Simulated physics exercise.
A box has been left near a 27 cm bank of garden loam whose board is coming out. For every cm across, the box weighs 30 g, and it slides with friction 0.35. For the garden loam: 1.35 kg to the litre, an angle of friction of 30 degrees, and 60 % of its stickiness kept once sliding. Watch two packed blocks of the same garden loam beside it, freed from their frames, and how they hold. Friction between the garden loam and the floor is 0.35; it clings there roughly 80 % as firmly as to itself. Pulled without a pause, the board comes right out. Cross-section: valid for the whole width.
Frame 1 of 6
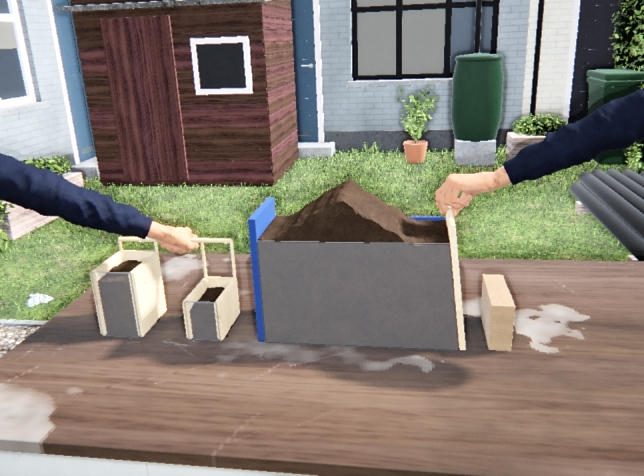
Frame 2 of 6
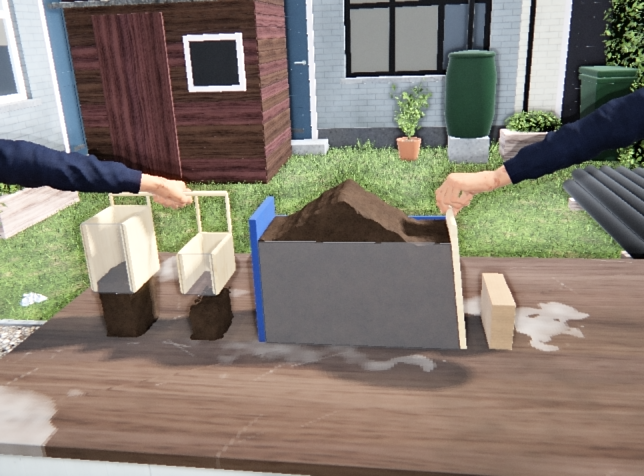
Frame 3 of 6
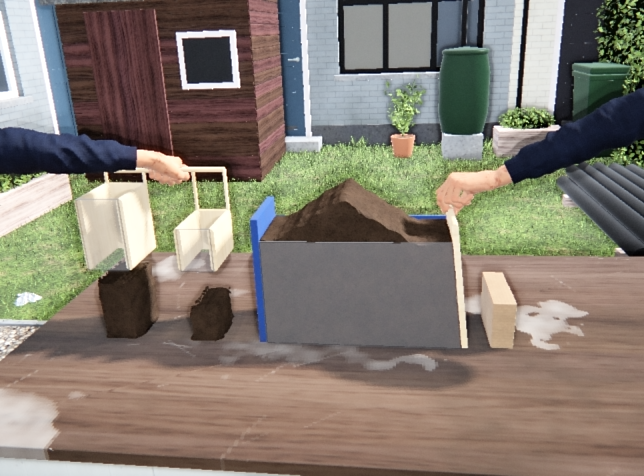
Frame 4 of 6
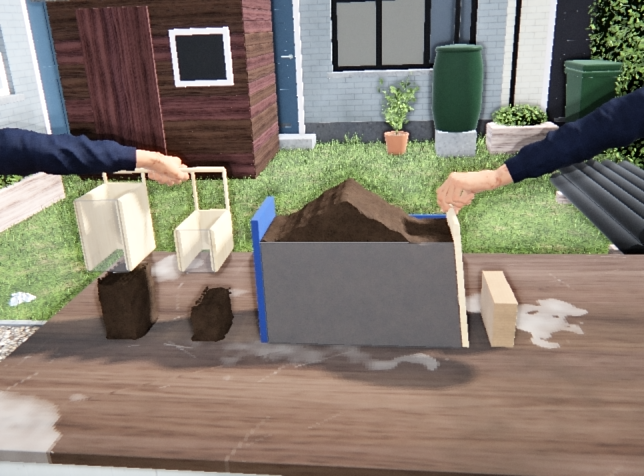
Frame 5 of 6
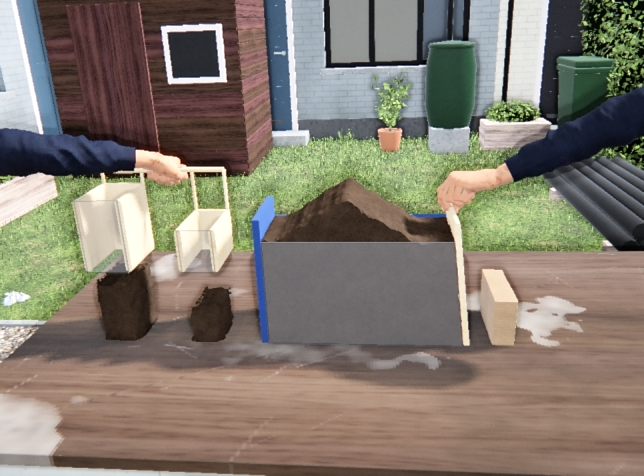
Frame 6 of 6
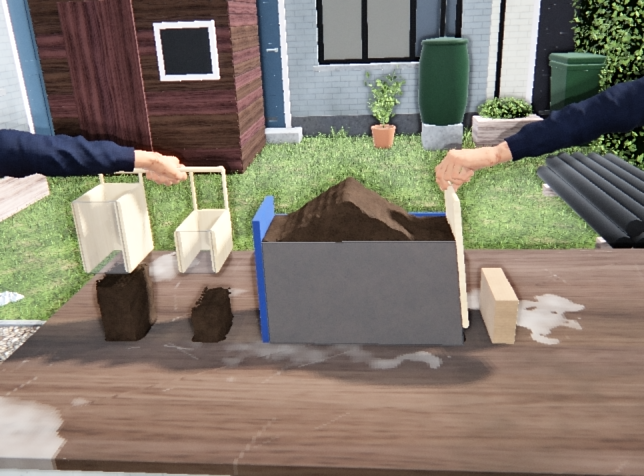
The video shows one hand lifting two wooden moulds off a taller and a shorter block of dark soil on a table, then another hand starting to raise the board at the right end of a soil-filled box.
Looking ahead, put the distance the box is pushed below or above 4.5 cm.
Turns out it's not up to 4.5 cm, for what it's worth.
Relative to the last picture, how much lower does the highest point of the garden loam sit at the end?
0.0 cm.
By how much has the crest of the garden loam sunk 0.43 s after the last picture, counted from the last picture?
The difference comes to roughly 0.0 cm.
Then, 0.20 s after the last picture, the box has not moved.
Then, 0.43 s after the last picture, the box has not moved.
Then, 0.67 s after the last picture, the box has not moved.
Then, 0.90 s after the last picture, the box has not moved.
Then, 0.94 s after the last picture, at the end, the box has not moved.
